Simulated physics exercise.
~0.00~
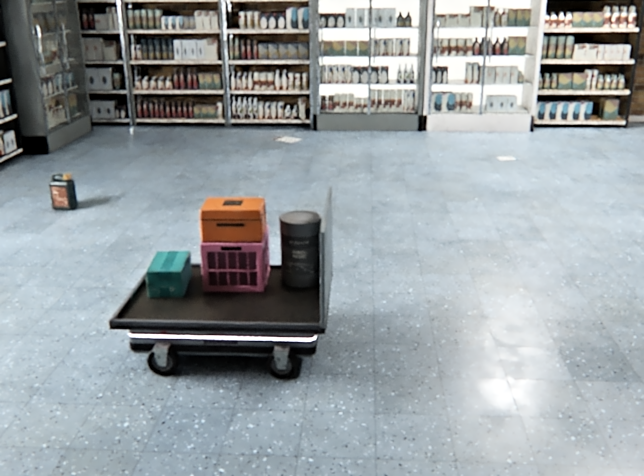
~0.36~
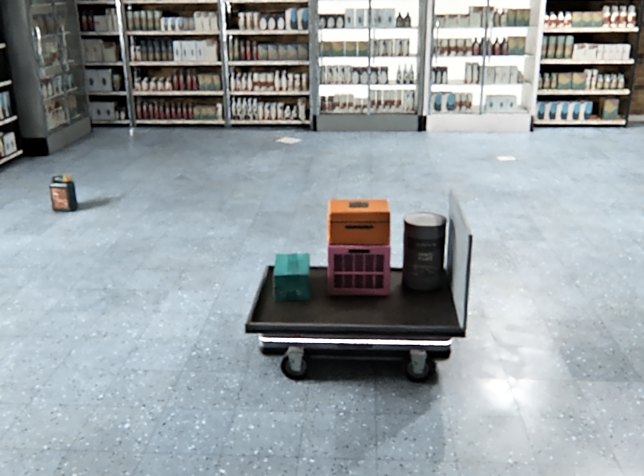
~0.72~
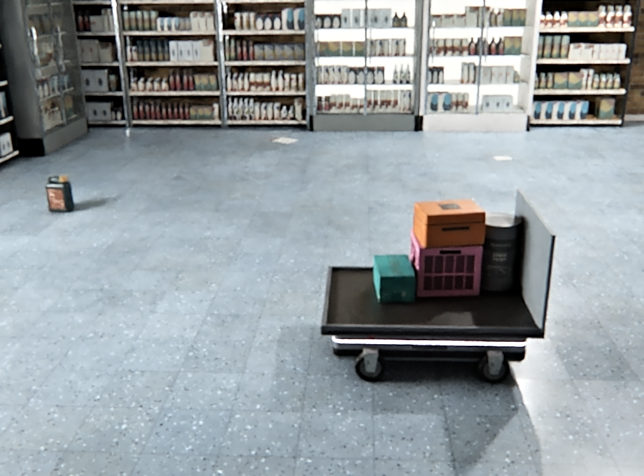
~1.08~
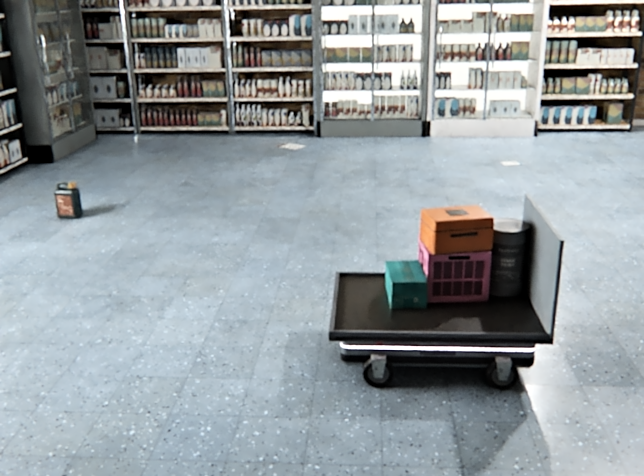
Flatbed delivery cart carrying a turquoise parcel, pink crate, orange toolbox and grey pail rolling right across shop floor, then stopping.
